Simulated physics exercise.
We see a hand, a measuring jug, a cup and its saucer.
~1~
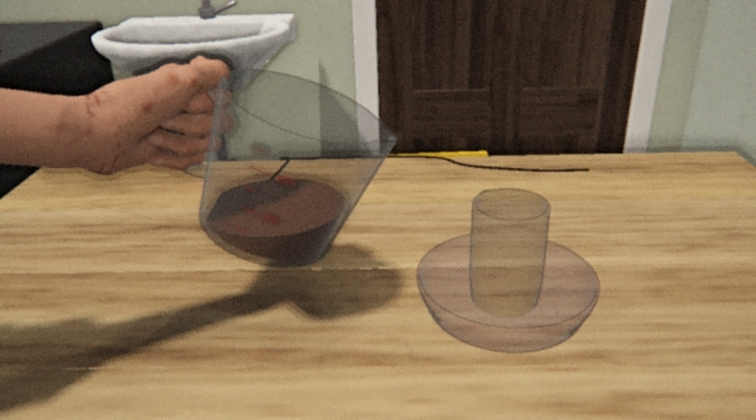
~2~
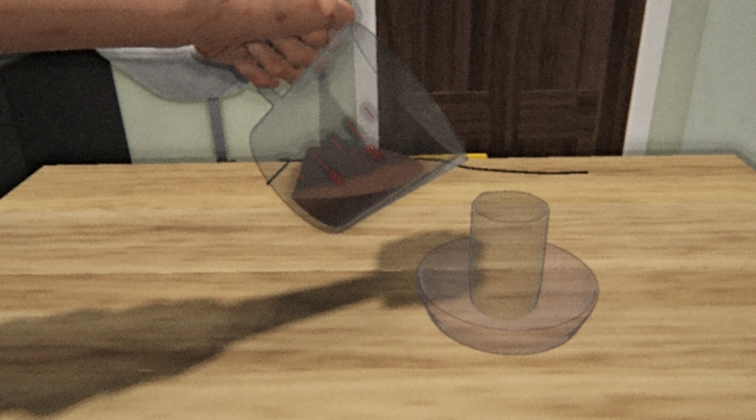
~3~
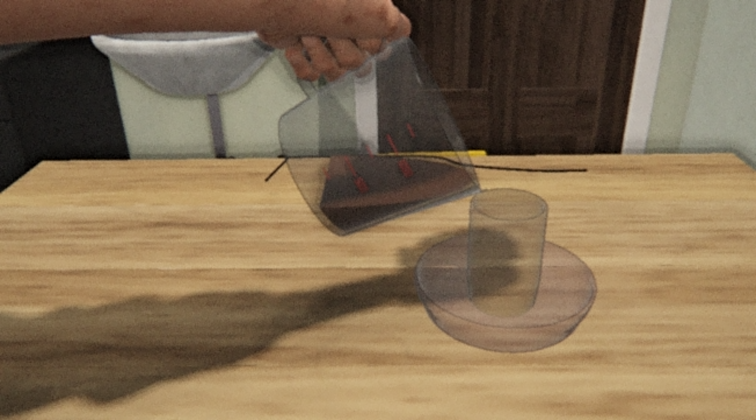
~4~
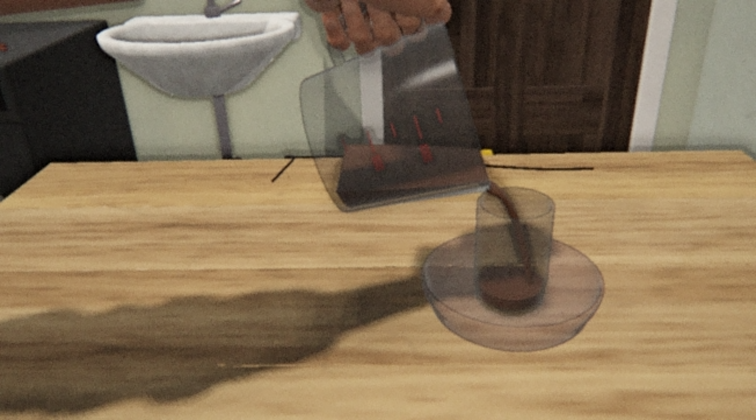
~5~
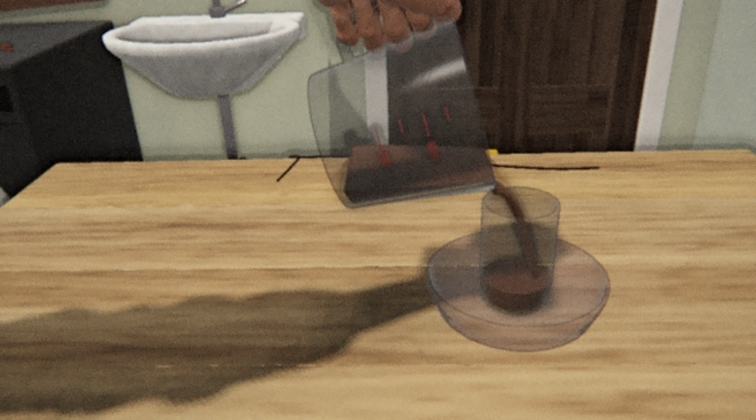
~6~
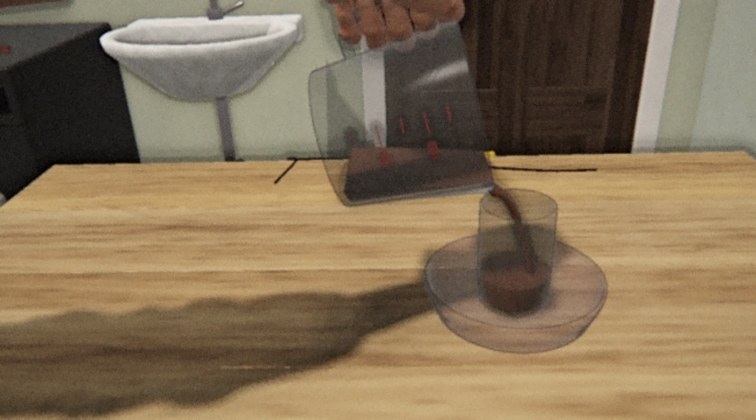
A hand lifts a clear jug rightward, tilts it, and pours dark liquid into a cup.
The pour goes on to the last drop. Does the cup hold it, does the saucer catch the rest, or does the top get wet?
It fits in the cup.
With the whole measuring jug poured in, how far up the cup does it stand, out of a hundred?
Close to 70 %.
Soon after, the cup is about half full; the saucer is dry.
Later, the cup is about two thirds full; the saucer is dry.
In the end, the cup is about two thirds full; the saucer is dry.
